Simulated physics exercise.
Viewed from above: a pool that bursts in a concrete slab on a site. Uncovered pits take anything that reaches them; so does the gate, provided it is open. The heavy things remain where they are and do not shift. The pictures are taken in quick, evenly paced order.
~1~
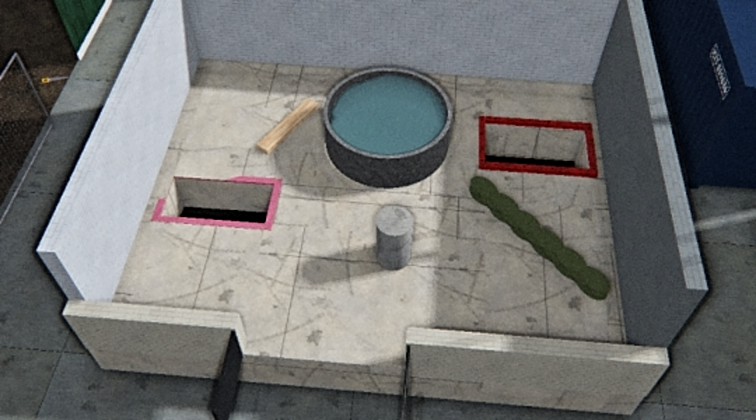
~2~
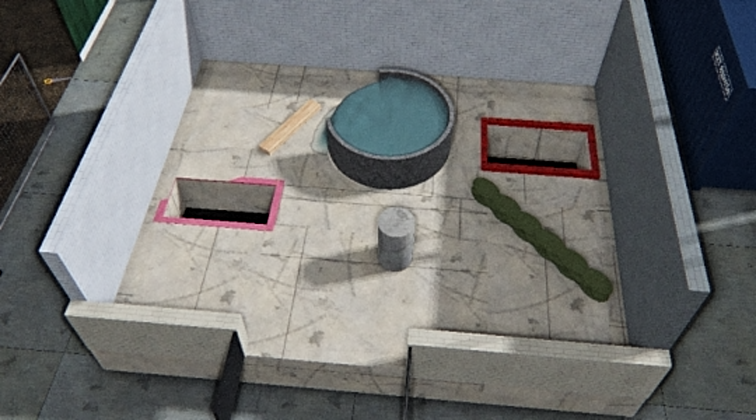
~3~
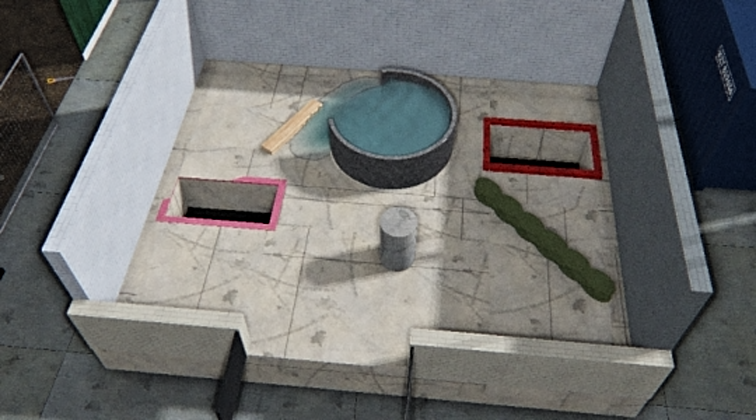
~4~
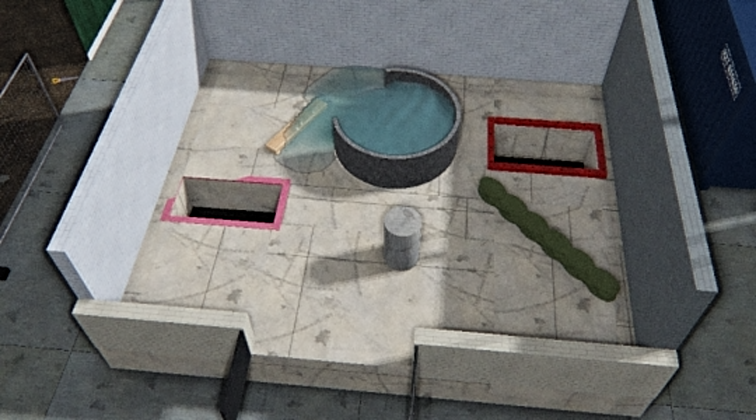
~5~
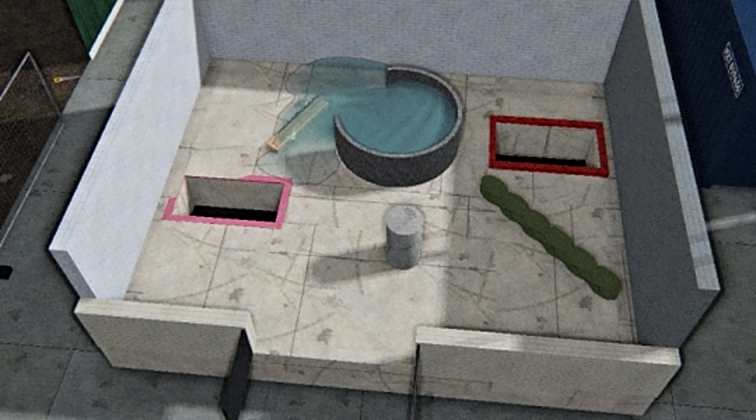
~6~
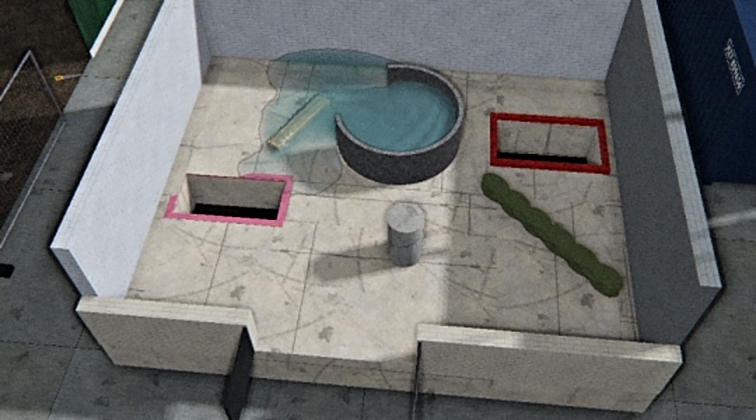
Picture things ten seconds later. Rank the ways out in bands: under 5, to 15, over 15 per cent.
Outcome: The gate gets hardly any of it - below five per cent, the pink pit gets a big share of it - past fifteen per cent, the red pit gets hardly any of it - below five per cent.
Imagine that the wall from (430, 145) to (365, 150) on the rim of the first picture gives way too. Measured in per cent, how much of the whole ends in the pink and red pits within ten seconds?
Estimates in per cent: Pink 8, red 0.
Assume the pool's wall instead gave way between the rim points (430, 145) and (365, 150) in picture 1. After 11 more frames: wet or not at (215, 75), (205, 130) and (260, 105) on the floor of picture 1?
Note, points one to three: Unreached / unreached / unreached.
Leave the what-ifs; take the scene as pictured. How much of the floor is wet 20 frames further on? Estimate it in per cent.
Estimate: Some 40 in a hundred.
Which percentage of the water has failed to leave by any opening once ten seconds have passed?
Roughly 44 %.
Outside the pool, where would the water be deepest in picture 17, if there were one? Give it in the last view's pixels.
At about (211, 61).
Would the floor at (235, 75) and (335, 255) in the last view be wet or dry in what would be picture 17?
Soaked, spared.
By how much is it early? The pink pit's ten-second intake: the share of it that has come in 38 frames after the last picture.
About 75 %.
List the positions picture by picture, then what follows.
The first picture shows the round pool at (388, 114) is whole and still.
In the second picture, the front is at a hidden place, out from the gap at (343, 110).
In the third picture, water pours out at (345, 111) and has run to (298, 153).
In the fourth picture, the front is at (281, 158), out from the gap at (350, 112).
In the fifth picture, water pours out at (351, 111) and has run to (269, 169).
In the sixth picture, the front is at (250, 177), out from the gap at (352, 108).
A moment on, water covers 25 % of the floor; the gate 0 %, the pink pit 2 %, the red pit 0 %.
Next, water covers 30 % of the floor; the gate 0 %, the pink pit 5 %, the red pit 0 %.
Then, water covers 40 % of the floor; the gate 0 %, the pink pit 18 %, the red pit 0 %.
Later, water covers 50 % of the floor; the gate 0 %, the pink pit 40 %, the red pit 0 %.
In the end, water covers 55 % of the floor; the gate 3 %, the pink pit 54 %, the red pit 0 %.
